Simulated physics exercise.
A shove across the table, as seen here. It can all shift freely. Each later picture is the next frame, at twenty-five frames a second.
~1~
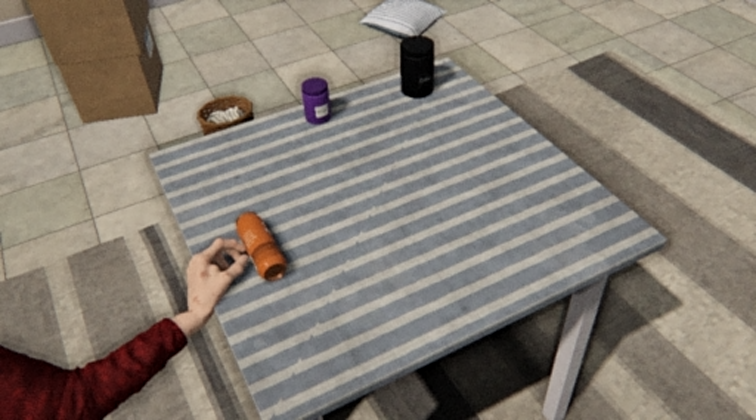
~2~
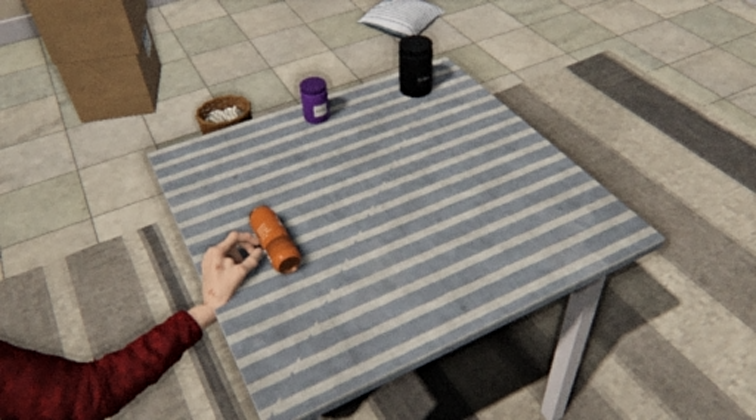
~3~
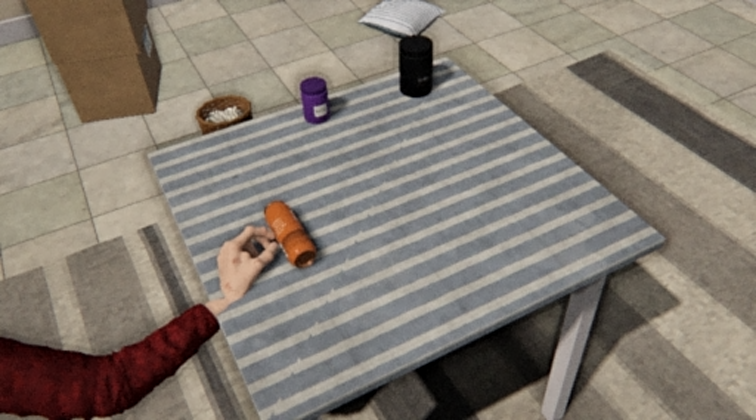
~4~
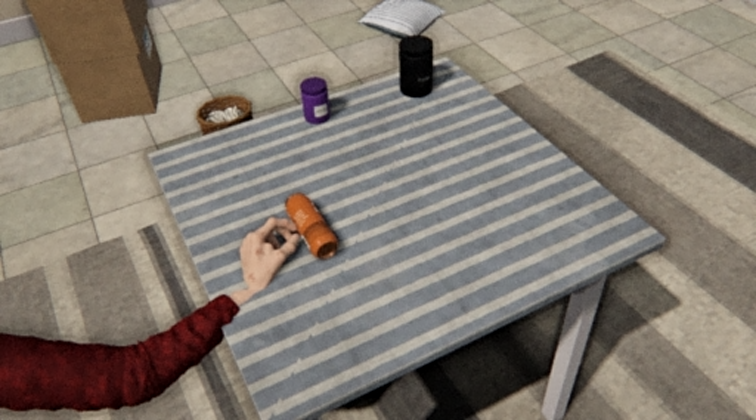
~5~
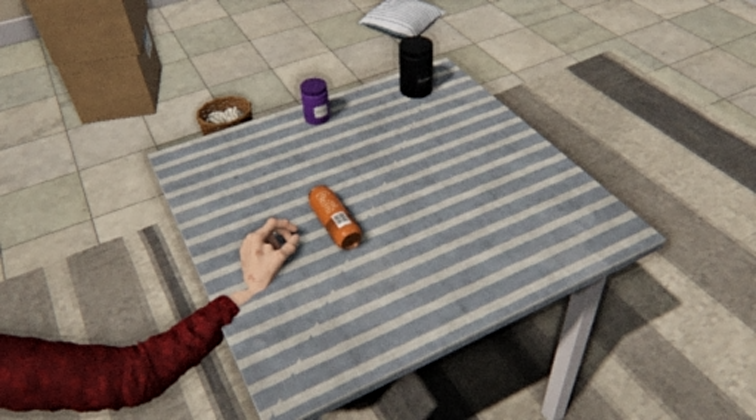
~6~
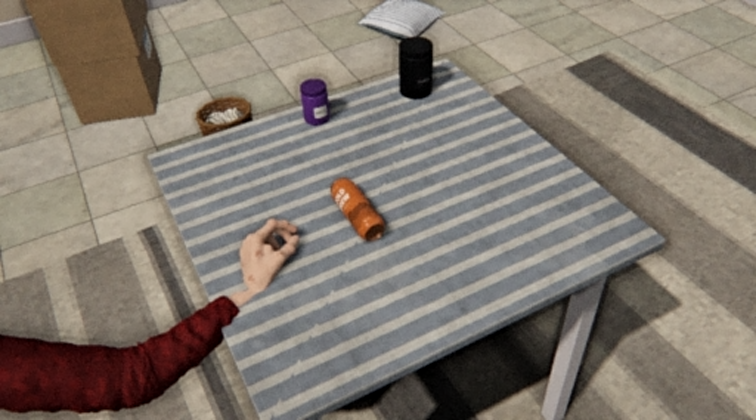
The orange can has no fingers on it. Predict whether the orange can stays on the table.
It does not stay; it leaves the table.
Then, 0.30 s on from there, orange can shifted well along near (505, 151).
Then, 0.70 s on from there, orange can now off the table.
In the end, off the table, orange can.
